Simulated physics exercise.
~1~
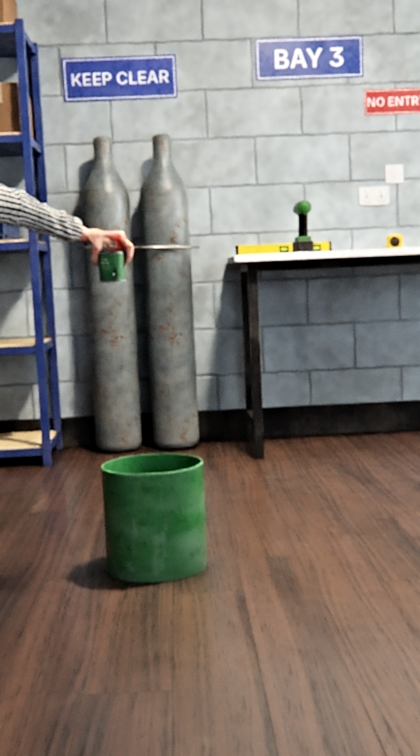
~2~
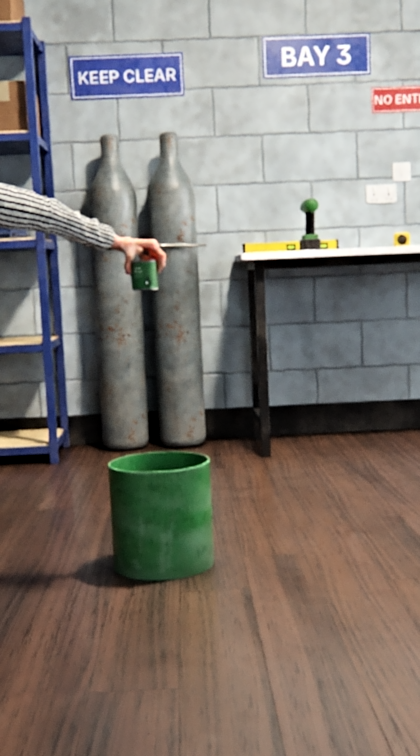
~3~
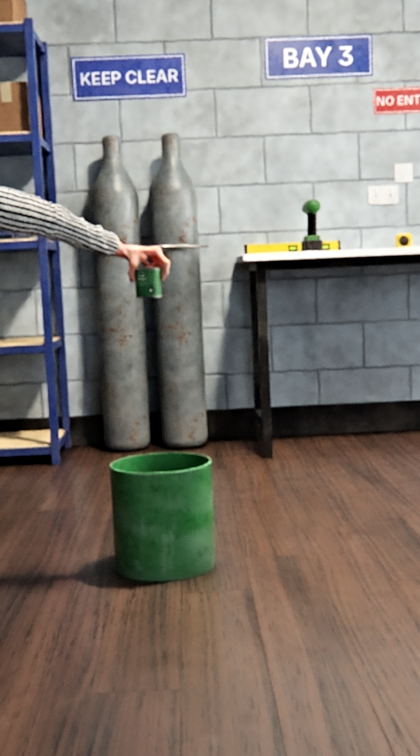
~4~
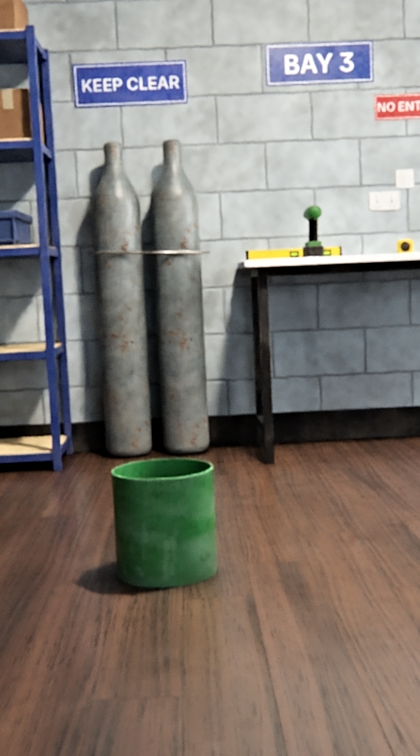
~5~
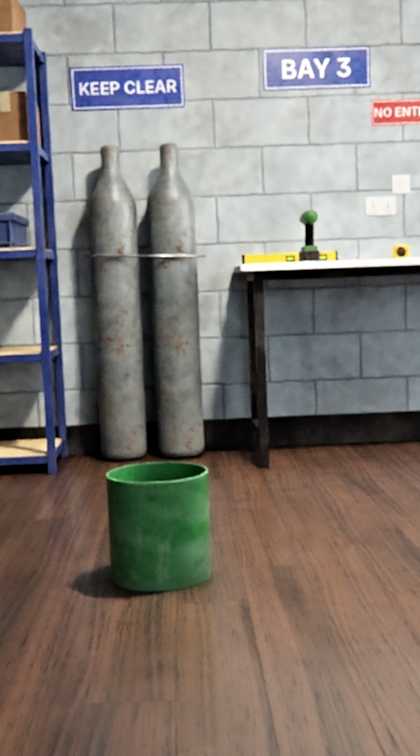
A hand holds a small green tin above a green bin and drops it inside.
